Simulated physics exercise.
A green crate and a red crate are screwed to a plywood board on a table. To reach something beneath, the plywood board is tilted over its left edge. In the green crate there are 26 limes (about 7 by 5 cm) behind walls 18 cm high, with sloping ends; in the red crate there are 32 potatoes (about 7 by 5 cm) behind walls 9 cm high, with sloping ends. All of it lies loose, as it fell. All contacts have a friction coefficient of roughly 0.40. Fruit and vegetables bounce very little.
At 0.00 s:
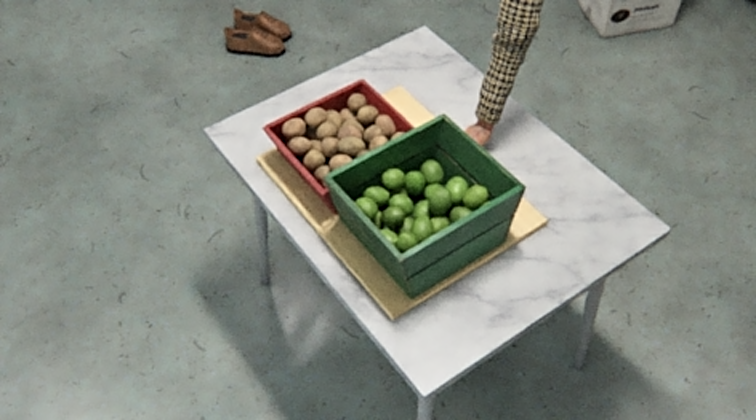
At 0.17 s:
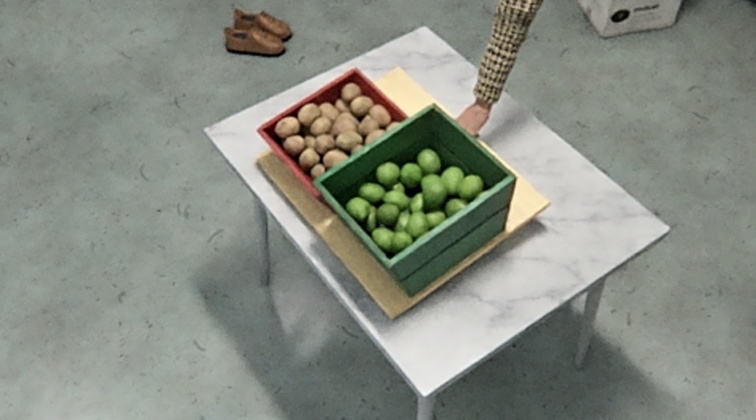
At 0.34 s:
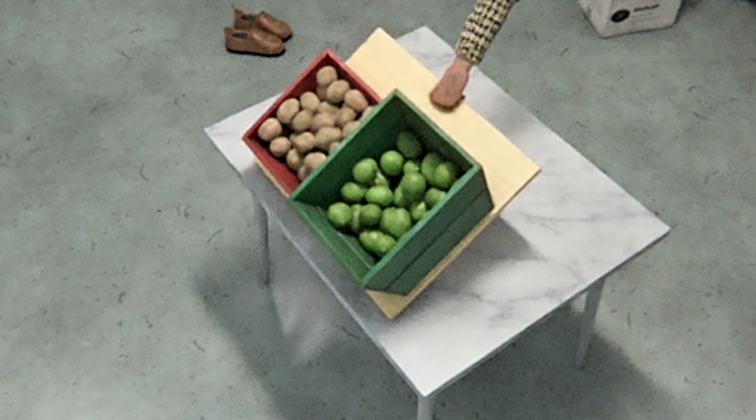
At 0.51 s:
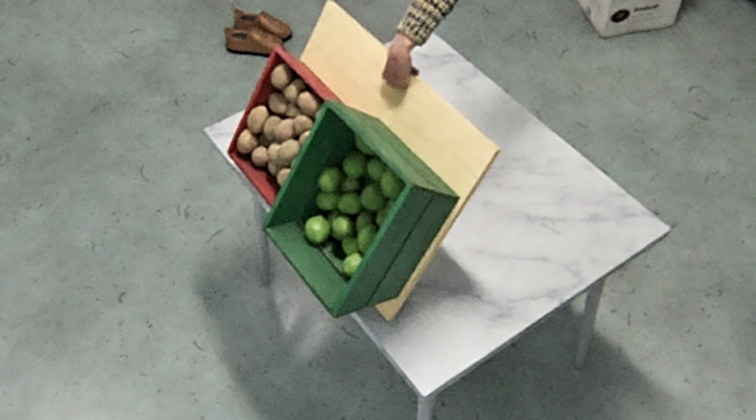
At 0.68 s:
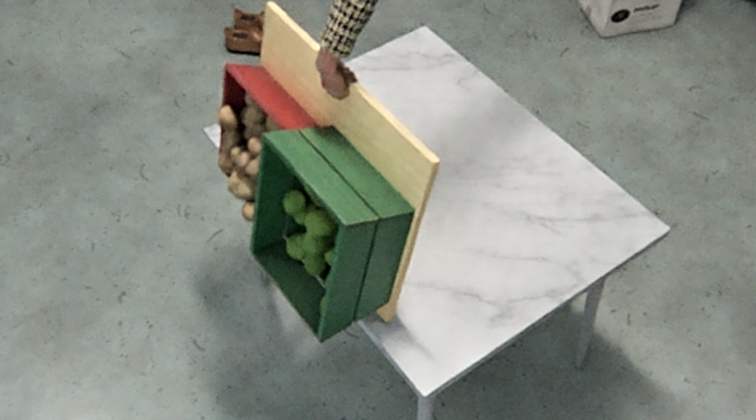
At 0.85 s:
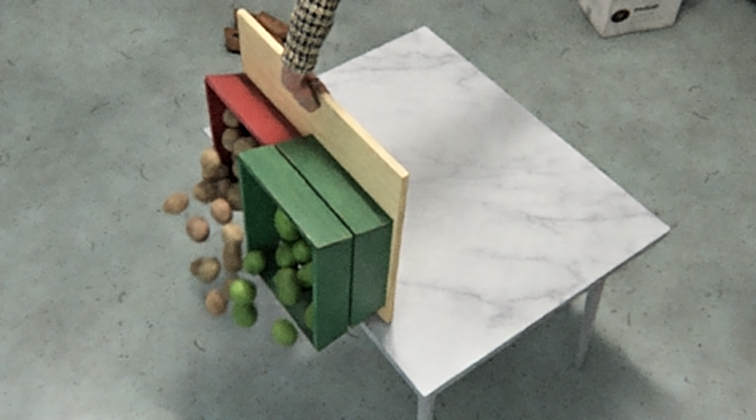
In a room with a worn grey-green floor, seen from above by a still camera, a white marble-patterned table stands with brown shoes and a pale box behind it. On it, a plywood board holds a red crate of potatoes and, nearer, a green crate of limes. A hand in a checked sleeve tilts the board leftward until it is nearly upright, and potatoes, then limes, tumble out past the table's left edge.
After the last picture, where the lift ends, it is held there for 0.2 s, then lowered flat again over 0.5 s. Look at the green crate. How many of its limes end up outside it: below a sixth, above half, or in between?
More than half of the limes leave the green crate.
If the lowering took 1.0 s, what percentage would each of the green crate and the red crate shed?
In that case green crate 60, red crate 100 per cent.
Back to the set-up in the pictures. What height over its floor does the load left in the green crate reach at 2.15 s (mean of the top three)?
Roughly 6 cm high.
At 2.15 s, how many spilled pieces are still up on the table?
Roughly 0.
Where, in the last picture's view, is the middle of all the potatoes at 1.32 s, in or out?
At about (211, 390).
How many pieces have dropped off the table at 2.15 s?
About 50.
After 1.06 s, tilt 86°; 9 of 26 out of the green crate and 24 of 32 out of the red crate.
After 1.32 s, tilt 38°; 16 of 26 out of the green crate and 31 of 32 out of the red crate.
After 1.68 s, tilt 0°; 17 of 26 out of the green crate and 31 of 32 out of the red crate.
When it is over (at 2.15 s), 17 of 26 out of the green crate and 31 of 32 out of the red crate. Asked share, 17 of 26, 65 per cent.
